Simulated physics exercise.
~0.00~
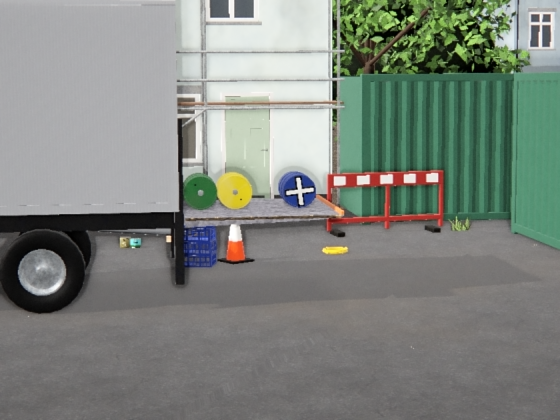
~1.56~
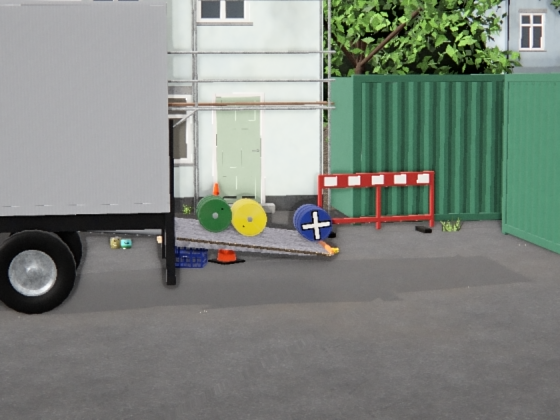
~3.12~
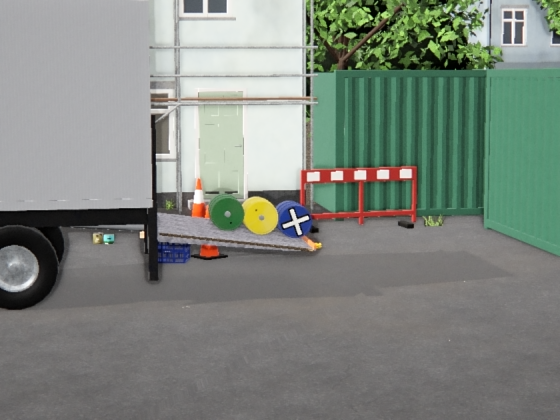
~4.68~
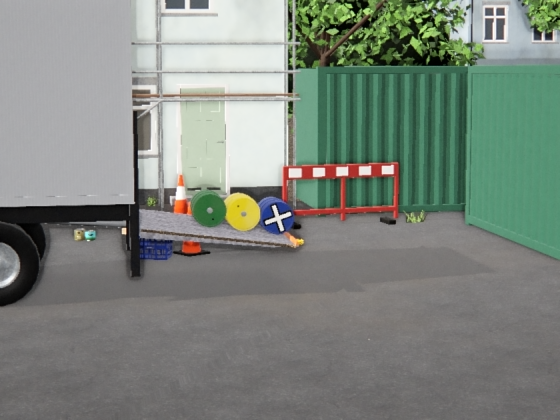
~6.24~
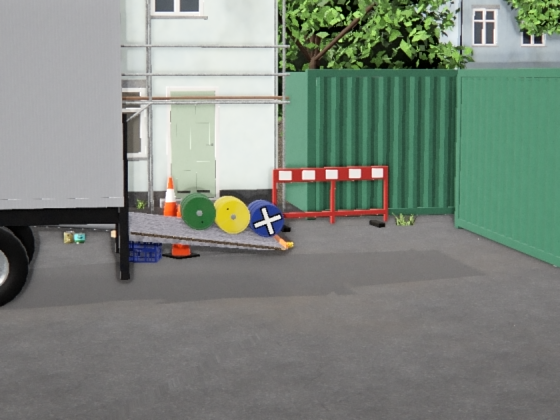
In the video, a truck's tail-lift plate holding green, yellow and white-crossed blue round kegs drops and tilts down to the right, and the kegs roll toward its outer edge. They stop there, bunched together on the sloping plate, as the view pans right.
